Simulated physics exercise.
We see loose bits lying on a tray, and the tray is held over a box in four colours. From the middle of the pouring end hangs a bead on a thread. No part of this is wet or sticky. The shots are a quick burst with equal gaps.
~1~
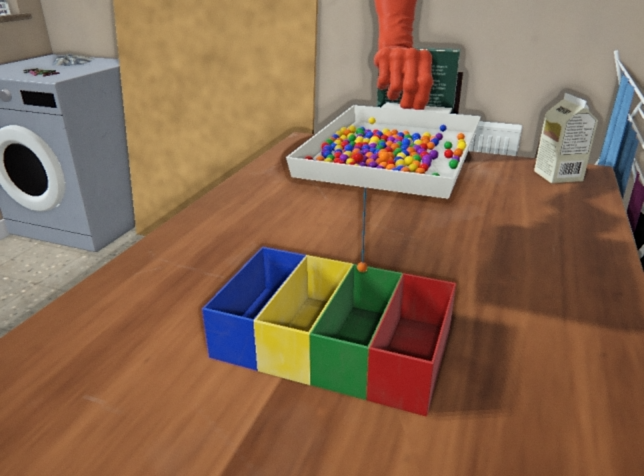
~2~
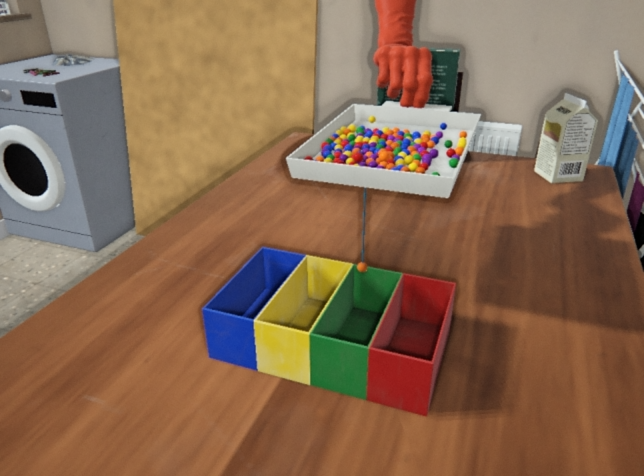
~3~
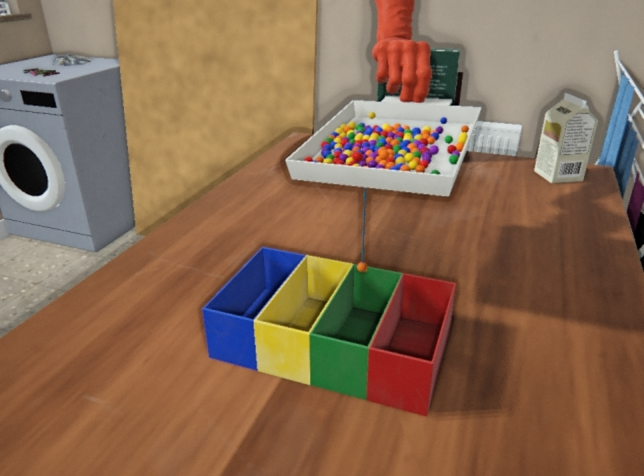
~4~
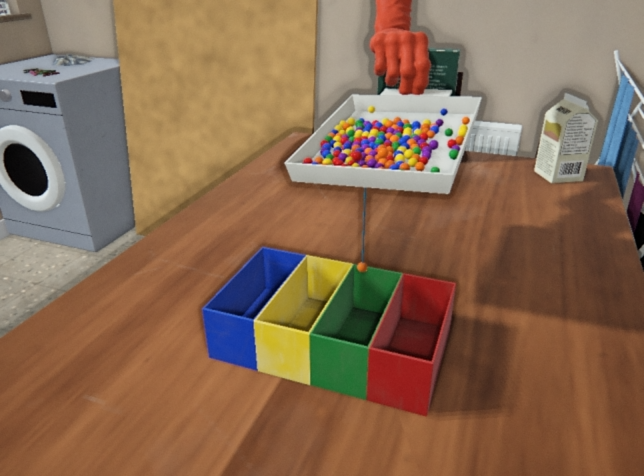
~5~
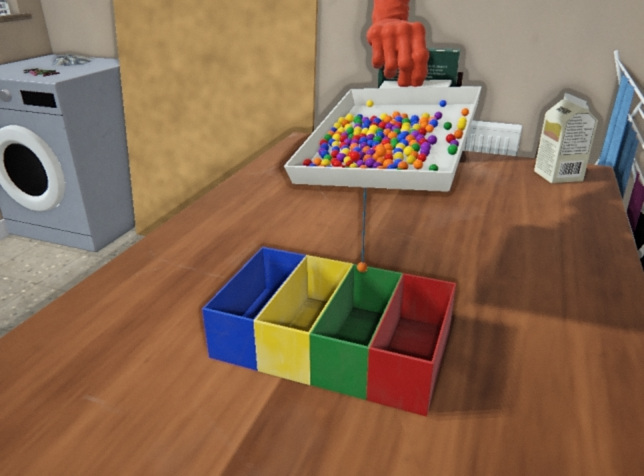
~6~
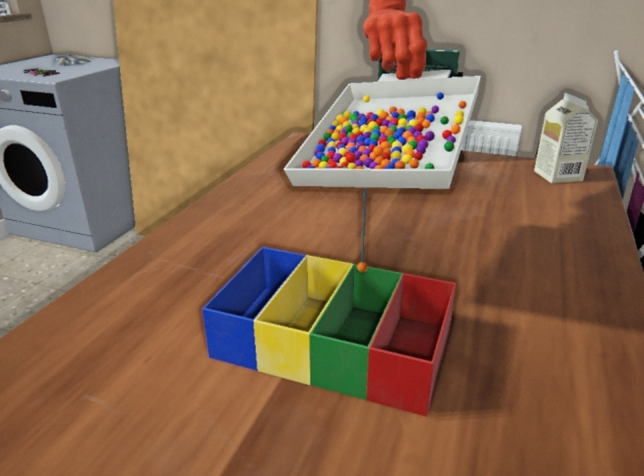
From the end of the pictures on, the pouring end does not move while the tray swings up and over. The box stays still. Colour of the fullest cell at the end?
Blue.
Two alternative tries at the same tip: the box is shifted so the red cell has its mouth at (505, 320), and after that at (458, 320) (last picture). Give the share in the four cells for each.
About 0% and about 70%.
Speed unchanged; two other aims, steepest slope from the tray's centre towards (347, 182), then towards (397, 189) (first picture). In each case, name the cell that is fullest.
So, in order: The yellow cell, then the red one.
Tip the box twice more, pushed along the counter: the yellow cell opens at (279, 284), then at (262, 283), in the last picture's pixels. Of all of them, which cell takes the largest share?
Try 1 - the yellow cell; try 2 - the yellow cell.
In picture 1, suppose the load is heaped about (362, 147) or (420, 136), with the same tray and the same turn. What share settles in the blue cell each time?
Some 60 and then some 60 per cent.
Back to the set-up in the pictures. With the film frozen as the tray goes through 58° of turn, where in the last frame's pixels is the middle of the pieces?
Close to (339, 138).
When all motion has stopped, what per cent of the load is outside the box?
Some 0 percent of the load.
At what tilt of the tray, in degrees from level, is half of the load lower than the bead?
The angle is around 85°.
Soon after the last picture, tray tipped steeply; nearly all on the tray; a stray few falling or outside the box.
A little later, tray tipped right over; a small part on the tray; about half in the blue cell; about a quarter in the yellow cell; a stray few in the green cell; a small part falling or outside the box.
Later still, tray tipped past a quarter turn; about two thirds in the blue cell; about a third in the yellow cell; a stray few in the green cell; a stray few falling or outside the box.
At rest, tray tipped past a quarter turn; about two thirds in the blue cell; about a third in the yellow cell; a stray few in the green cell; none in the red cell; a stray few outside the box.
